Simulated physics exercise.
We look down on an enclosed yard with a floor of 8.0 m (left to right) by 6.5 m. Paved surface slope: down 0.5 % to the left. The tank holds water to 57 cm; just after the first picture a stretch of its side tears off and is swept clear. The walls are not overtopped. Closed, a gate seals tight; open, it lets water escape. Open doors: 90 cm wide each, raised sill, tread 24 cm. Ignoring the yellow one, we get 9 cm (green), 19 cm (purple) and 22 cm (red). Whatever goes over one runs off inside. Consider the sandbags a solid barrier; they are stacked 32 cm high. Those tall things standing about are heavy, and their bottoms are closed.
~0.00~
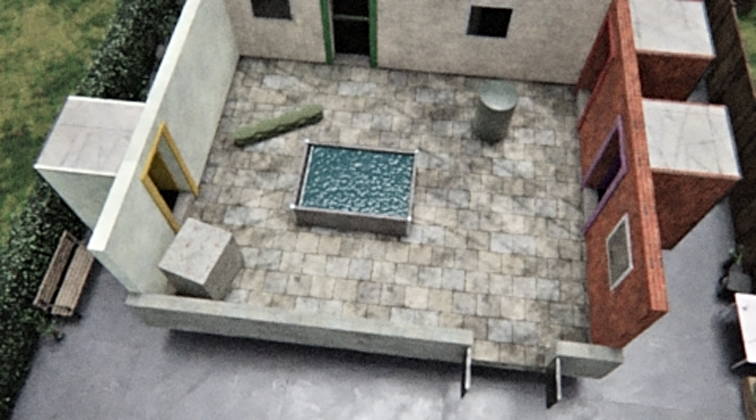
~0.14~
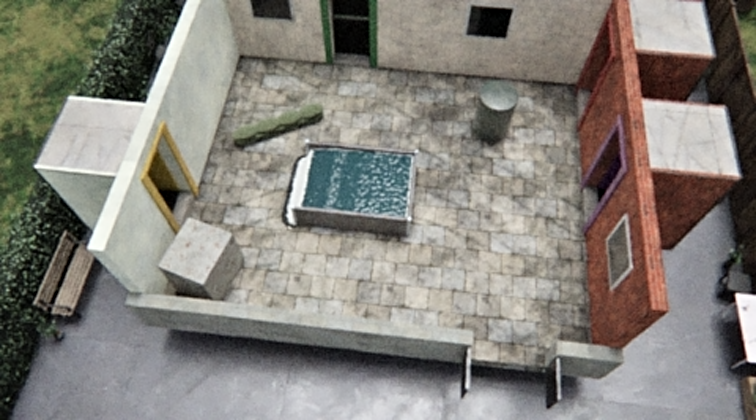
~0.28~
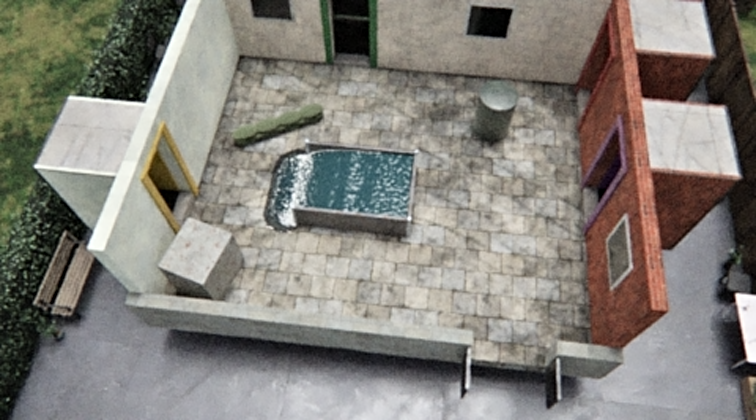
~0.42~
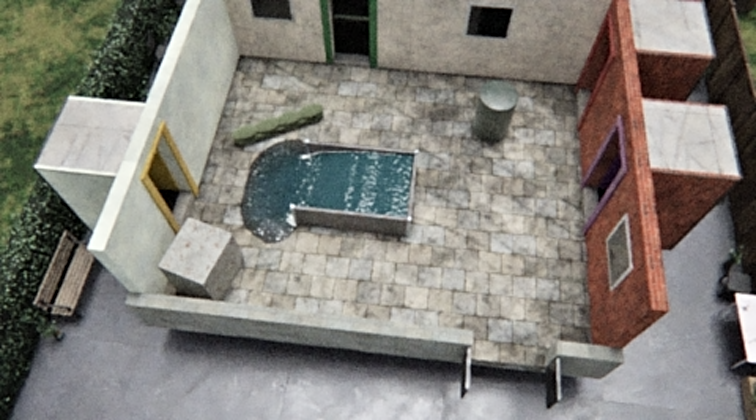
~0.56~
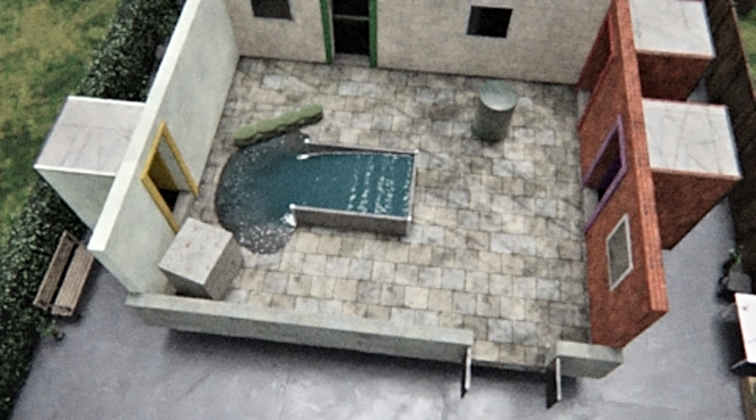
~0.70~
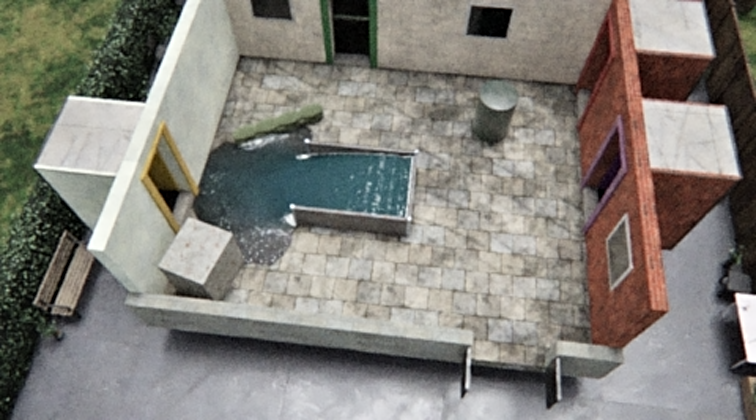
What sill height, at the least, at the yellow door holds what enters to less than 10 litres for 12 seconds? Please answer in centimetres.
A height of roughly 27 cm.
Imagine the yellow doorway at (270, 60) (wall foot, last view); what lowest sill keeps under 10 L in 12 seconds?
Around 13.5 cm would do it.
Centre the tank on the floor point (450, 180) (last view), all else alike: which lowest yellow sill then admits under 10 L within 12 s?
Close to 19 cm would do it.
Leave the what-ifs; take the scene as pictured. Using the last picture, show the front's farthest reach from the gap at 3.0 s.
Lab note: Front tip approx. at (240, 55).
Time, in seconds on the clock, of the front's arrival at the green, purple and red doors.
Green = 3.4 s, purple = 8.5 s, red = 8.5 s.
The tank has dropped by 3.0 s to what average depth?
Average depth: Approx. 14 cm.
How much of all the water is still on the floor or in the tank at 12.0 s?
Around 96 percent is still there.
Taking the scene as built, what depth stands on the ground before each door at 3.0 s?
Green door 0 cm, yellow door 25 cm, purple door 0 cm, red door 0 cm.
After 1.4 s water covers 15 % of the floor, deepest (36 cm) near (216, 160); 27 cm at the yellow door, 1 litre in over its 23 cm sill.
After 3.0 s water covers 25 % of the floor, deepest (38 cm) near (160, 309); 25 cm at the yellow door, 26 litres in over its 23 cm sill.
After 12.0 s water covers 95 % of the floor, deepest (6 cm) near (577, 147); 5 cm at the yellow door, 29 litres in over its 23 cm sill.
At the yellow door as built, the water arrived by 0.8 s and peaked near 31 cm at 2.0 s.
With a sill of 23.5 cm, 26 litres would have come in within the 12 s; with 31.5 cm, 0 litres. So under 10 litres takes about 27 cm.
